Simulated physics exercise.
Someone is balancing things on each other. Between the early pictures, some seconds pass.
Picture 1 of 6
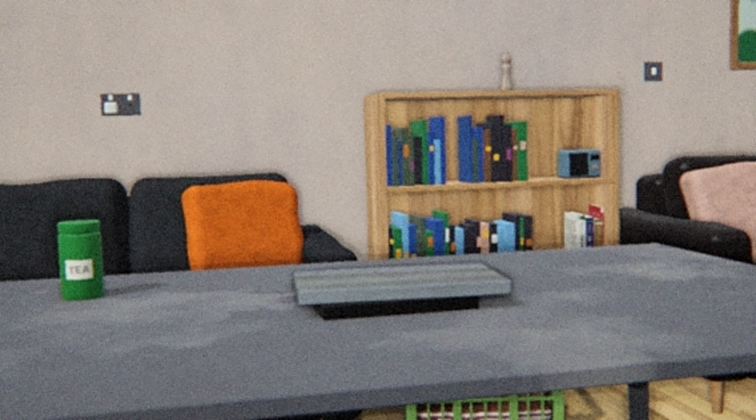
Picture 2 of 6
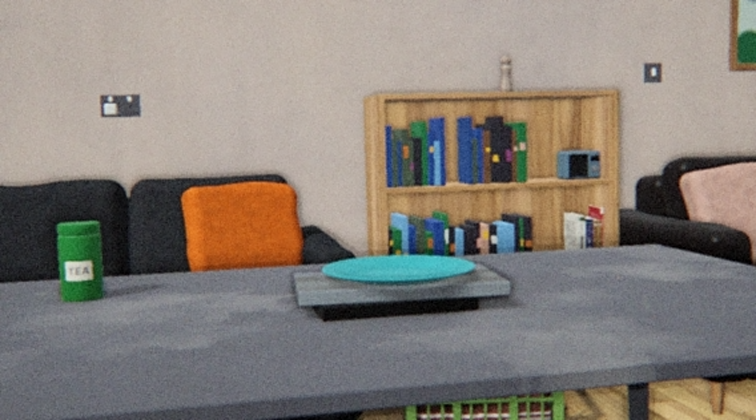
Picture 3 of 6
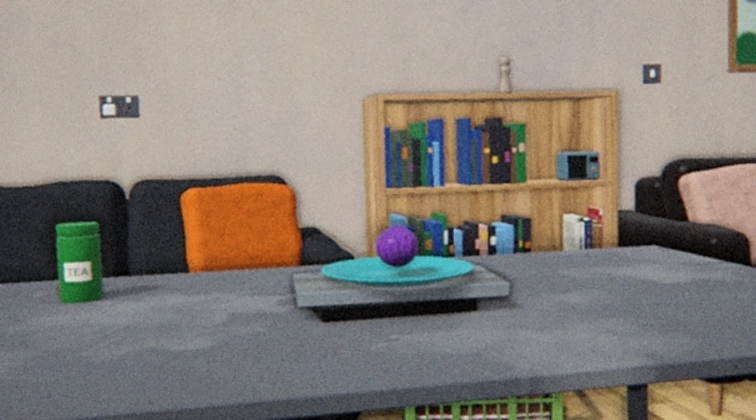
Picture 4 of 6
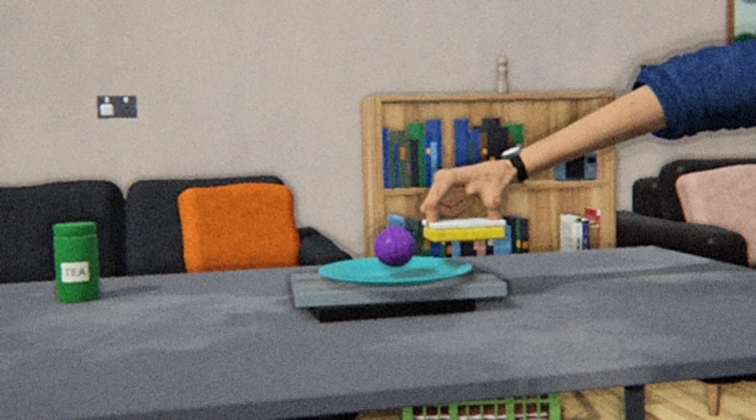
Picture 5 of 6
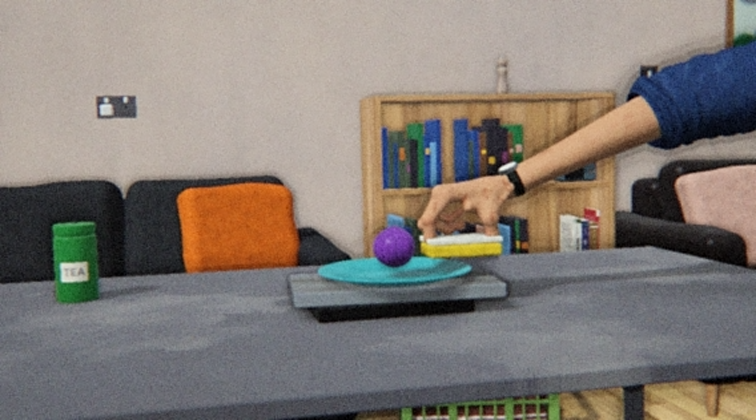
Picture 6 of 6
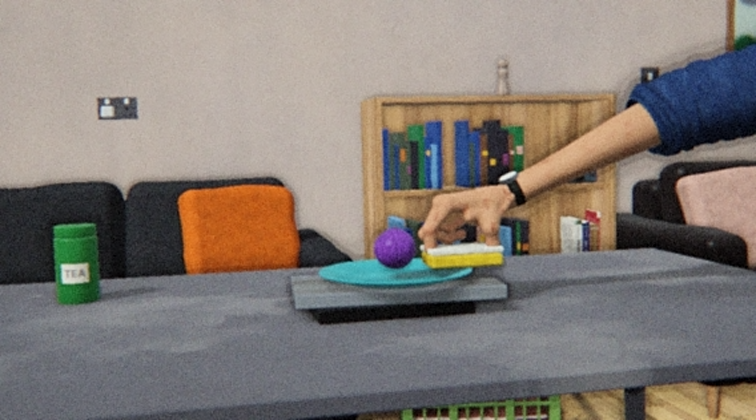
In a living room, a turquoise plate and then a purple ball-like thing appeared on a grey board on the table, and a hand lowered a yellow sponge onto the plate's right side, still holding it.
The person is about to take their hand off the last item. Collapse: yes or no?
Collapse: No.
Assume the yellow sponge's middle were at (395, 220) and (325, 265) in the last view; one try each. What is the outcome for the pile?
Result of try one: The pile tips over; result of try two: The pile remains stable.
Then, 0.70 s after the last picture, nothing has stirred.
Then, 1.90 s after the last picture, yellow sponge resting near (462, 256).
At rest, all 6 in place. Seen from the same camera at the end, yellow sponge near (462, 256). The pile stays up.
